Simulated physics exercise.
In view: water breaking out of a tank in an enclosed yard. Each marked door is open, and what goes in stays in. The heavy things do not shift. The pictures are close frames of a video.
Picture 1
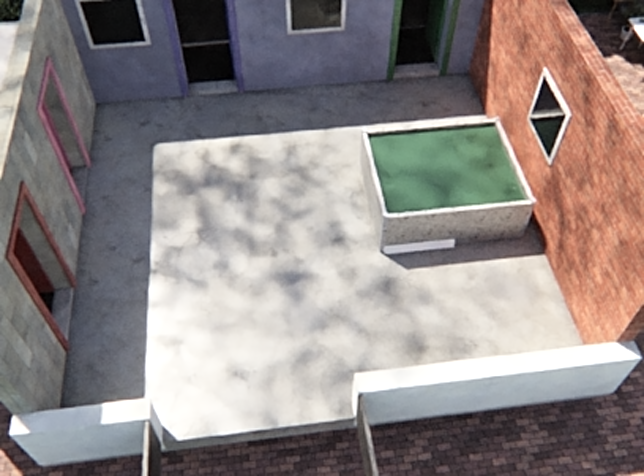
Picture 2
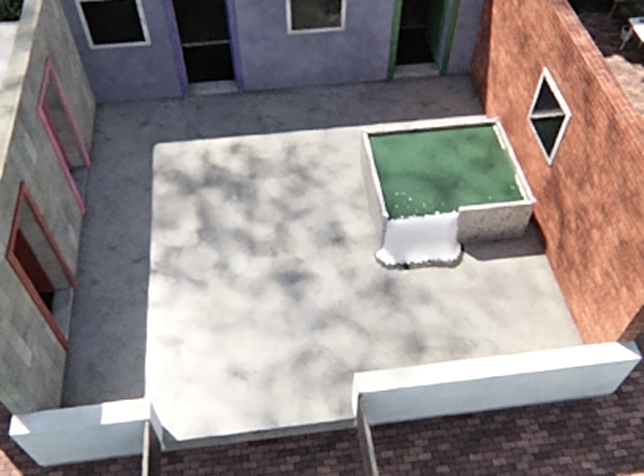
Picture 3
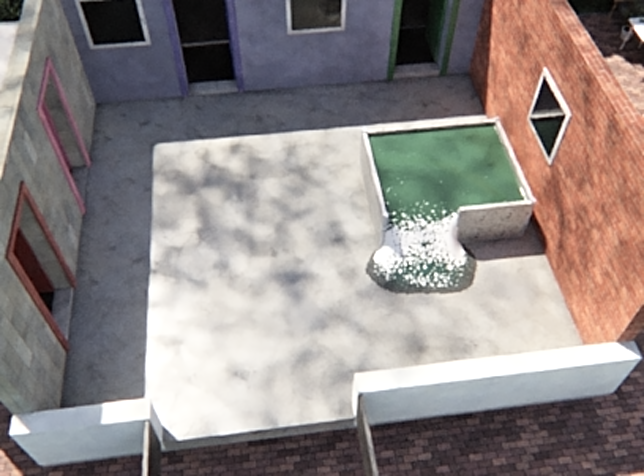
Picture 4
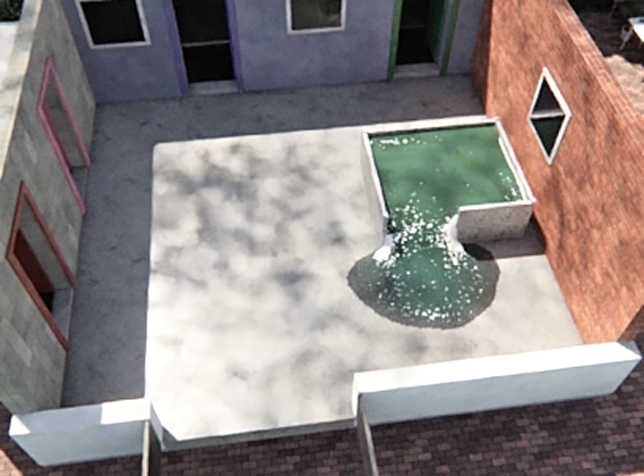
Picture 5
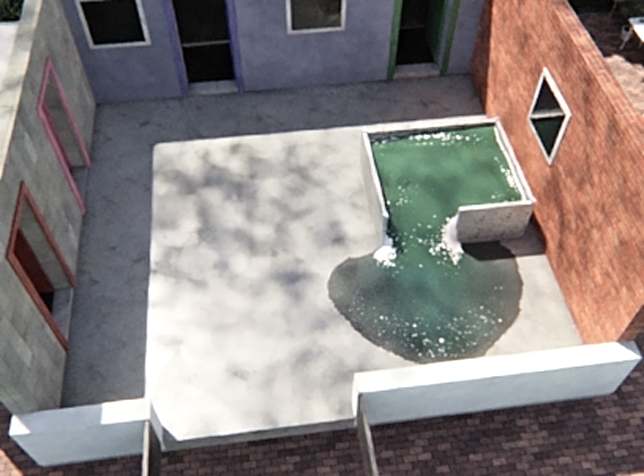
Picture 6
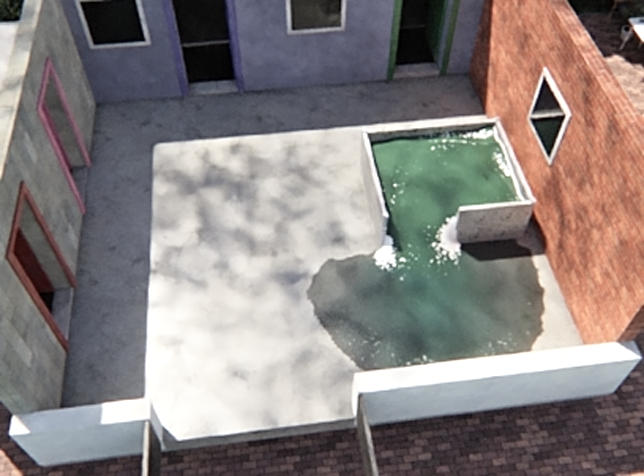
The clip shows an open tank of green water in a walled yard, still at first, then water pours through a gap in its front and spreads outward across the pale floor to the low white wall.
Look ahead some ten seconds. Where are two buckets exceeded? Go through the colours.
In the end: The blue door admits no more than that; the red door admits no more than that; the pink door admits no more than that; the green door admits no more than that.
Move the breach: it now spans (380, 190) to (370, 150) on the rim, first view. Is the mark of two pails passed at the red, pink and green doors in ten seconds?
My reading: The red door takes more; the pink door lets more in; the green door is under.
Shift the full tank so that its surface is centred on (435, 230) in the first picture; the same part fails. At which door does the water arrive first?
It is the red-painted one.
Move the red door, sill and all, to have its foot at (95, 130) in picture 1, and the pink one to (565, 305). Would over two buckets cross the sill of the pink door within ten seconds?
My reading: Pink passes that mark.
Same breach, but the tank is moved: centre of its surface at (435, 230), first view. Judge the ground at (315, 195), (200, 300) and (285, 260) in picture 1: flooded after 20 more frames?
In that order: Dry, awash, no water.
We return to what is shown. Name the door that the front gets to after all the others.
The door marked blue.
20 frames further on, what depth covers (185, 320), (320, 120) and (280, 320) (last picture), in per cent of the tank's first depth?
Roughly 4, 0 and 4 per cent, in turn.
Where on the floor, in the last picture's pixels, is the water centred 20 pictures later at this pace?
At about (416, 277).
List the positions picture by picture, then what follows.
In the first picture, the open tank at (444, 169) is whole and still.
In the second picture, the front is at (456, 260), out from the gap at (419, 233).
In the third picture, water pours out at (419, 235) and has run to (464, 283).
In the fourth picture, water pours out at (418, 236) and has run to (458, 321).
In the fifth picture, the front is at (465, 360), out from the gap at (418, 236).
In the sixth picture, water pours out at (418, 236) and has run to a hidden place.
A moment on, water covers 20 % of the floor; the blue door not reached, the red door not reached, the pink door not reached, the green door not reached.
Next, water covers 25 % of the floor; the blue door not reached, the red door not reached, the pink door not reached, the green door not reached.
Then, water covers 35 % of the floor; the blue door not reached, the red door wet at the sill, nothing in, the pink door not reached, the green door not reached.
Later, water covers 55 % of the floor; the blue door not reached, the red door under two buckets in, the pink door wet at the sill, nothing in, the green door wet at the sill, nothing in.
In the end, water covers 80 % of the floor; the blue door wet at the sill, nothing in, the red door under two buckets in, the pink door wet at the sill, nothing in, the green door wet at the sill, nothing in.
